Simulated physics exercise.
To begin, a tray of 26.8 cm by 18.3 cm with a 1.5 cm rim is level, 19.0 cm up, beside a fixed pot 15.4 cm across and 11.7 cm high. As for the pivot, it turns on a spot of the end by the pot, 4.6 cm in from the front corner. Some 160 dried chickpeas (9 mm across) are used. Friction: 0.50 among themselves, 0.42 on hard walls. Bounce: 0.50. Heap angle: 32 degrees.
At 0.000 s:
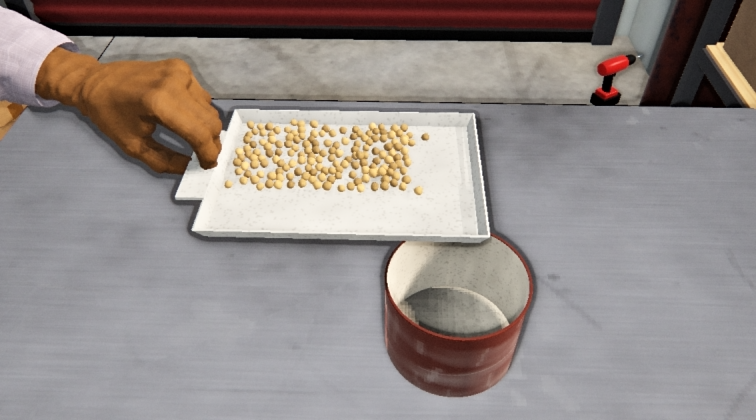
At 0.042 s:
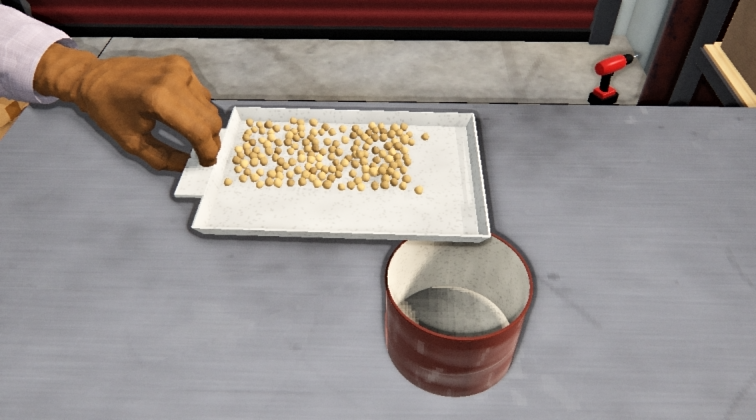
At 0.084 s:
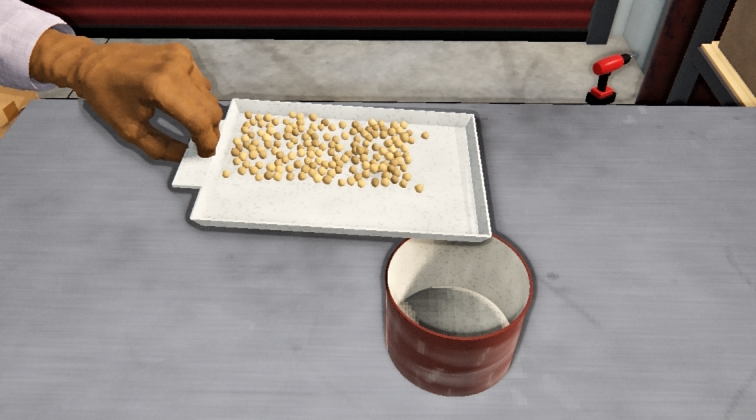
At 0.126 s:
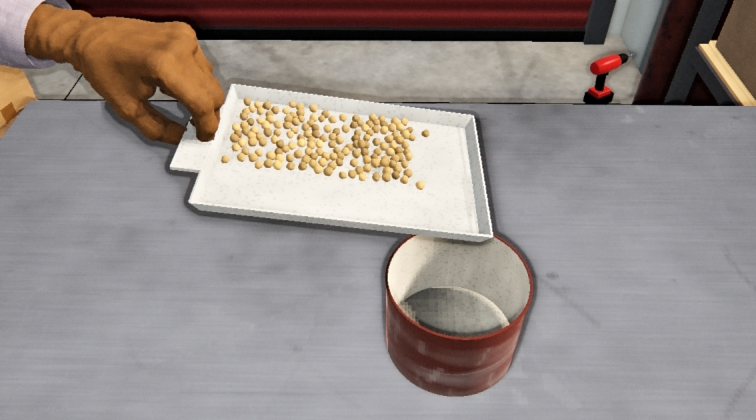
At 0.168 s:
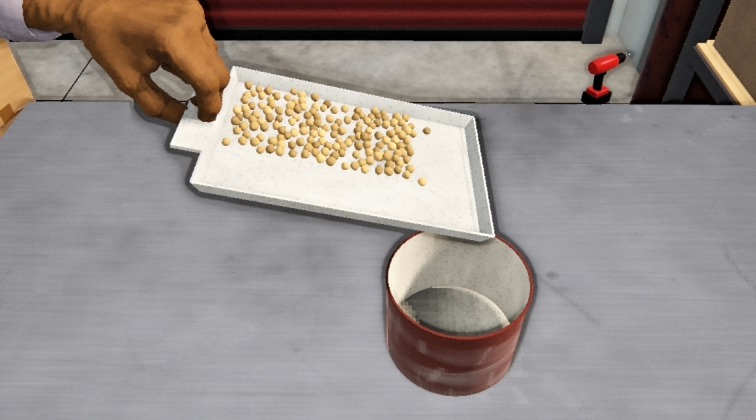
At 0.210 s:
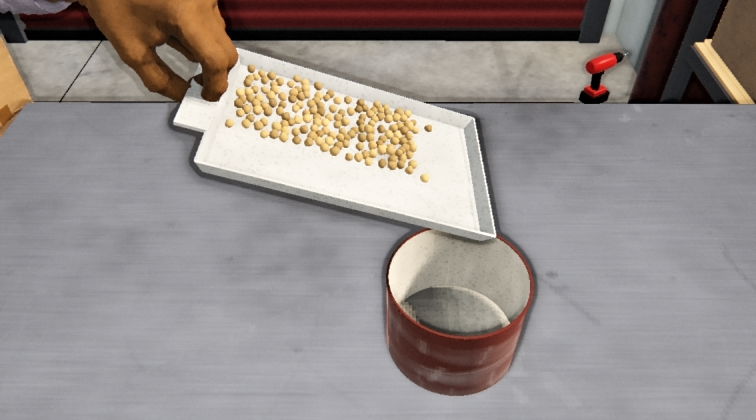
On a grey workbench, a hand lifts the left end of a white tray of dried chickpeas, steadily tilting it down toward a reddish-brown pot at the right, while the chickpeas stay clustered in nearly the same spot on the tray.
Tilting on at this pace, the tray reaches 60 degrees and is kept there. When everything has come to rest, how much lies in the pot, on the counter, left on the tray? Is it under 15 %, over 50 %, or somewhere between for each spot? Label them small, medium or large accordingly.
Pot - small, counter - large, tray - medium.
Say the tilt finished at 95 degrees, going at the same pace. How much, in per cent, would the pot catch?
That would give about 10 per cent.
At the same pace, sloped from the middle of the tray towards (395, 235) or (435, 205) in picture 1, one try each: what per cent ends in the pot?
Approximately 60 percent, then 45 percent.
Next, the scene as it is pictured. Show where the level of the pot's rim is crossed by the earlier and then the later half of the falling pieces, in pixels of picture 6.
Roughly (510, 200) to start, and after that (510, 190).
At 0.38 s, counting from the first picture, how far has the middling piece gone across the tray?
Displacement on the tray: Roughly 2 cm.
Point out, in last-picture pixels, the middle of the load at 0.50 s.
The load's centre is near (441, 121) at that time.
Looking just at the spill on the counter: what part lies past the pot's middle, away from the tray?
100 %.
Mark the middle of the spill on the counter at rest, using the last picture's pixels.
Roughly at pixel (531, 251) in the last view.
After 0.38 s, tilt 40 degrees; the tray holds 100 %, the pot 0 %.
After 0.50 s, tilt 55 degrees; the tray holds 100 %, the pot 0 %.
After 0.75 s, tilt 60 degrees; the tray holds 40 %, the pot 0 %.
By 1.6 s all is still; pot 5 %, counter 60 %, tray 35 %.
